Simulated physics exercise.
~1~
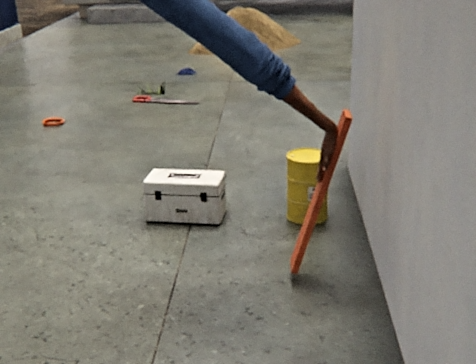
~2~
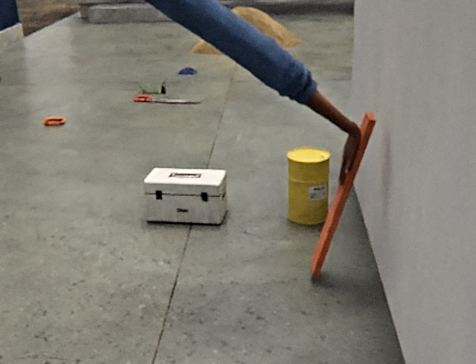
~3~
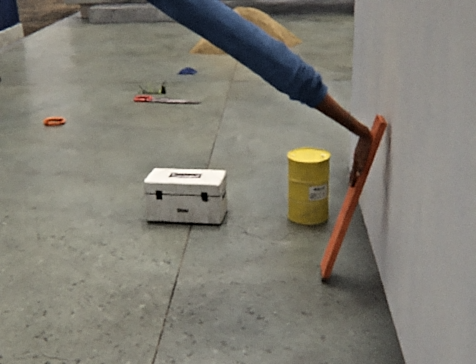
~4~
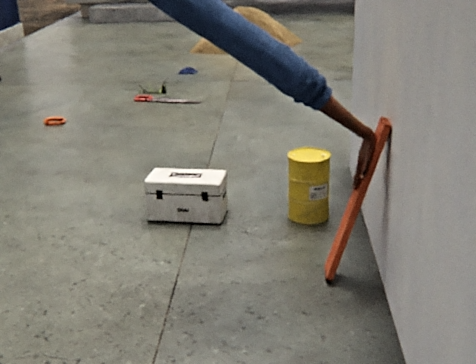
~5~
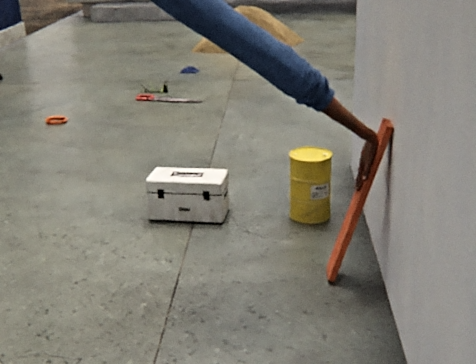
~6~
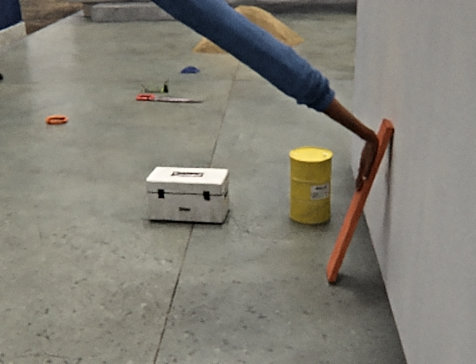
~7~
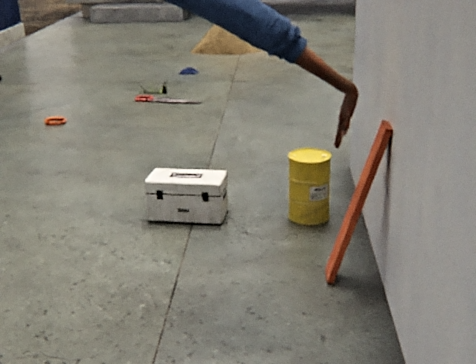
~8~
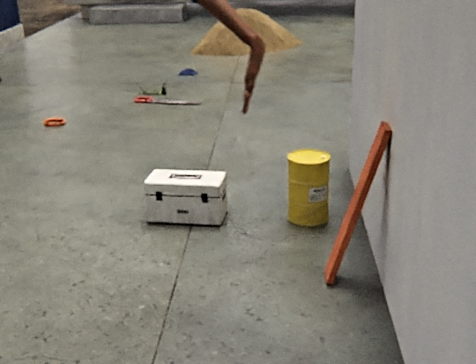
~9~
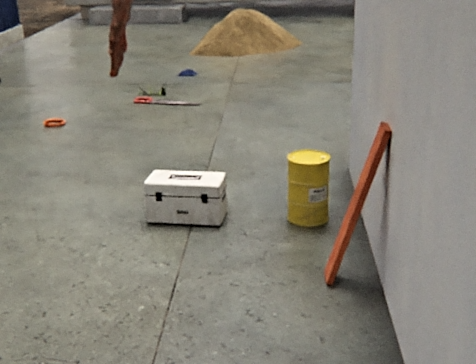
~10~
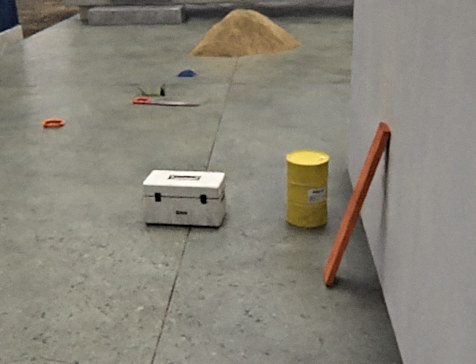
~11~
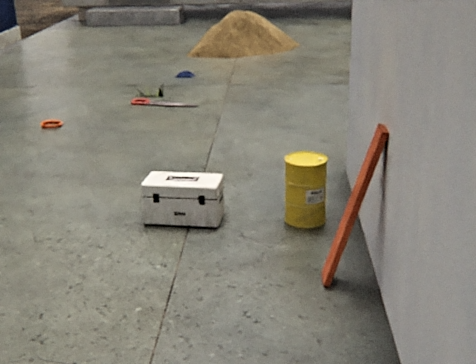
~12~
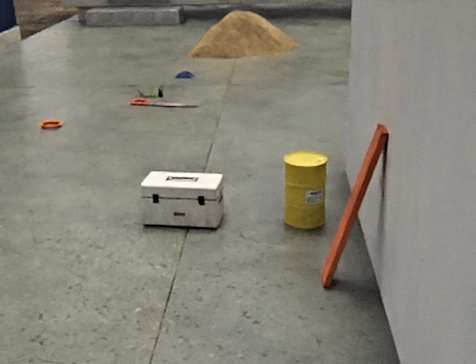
An arm leans an orange plank against the wall, lets go, and it stays up.
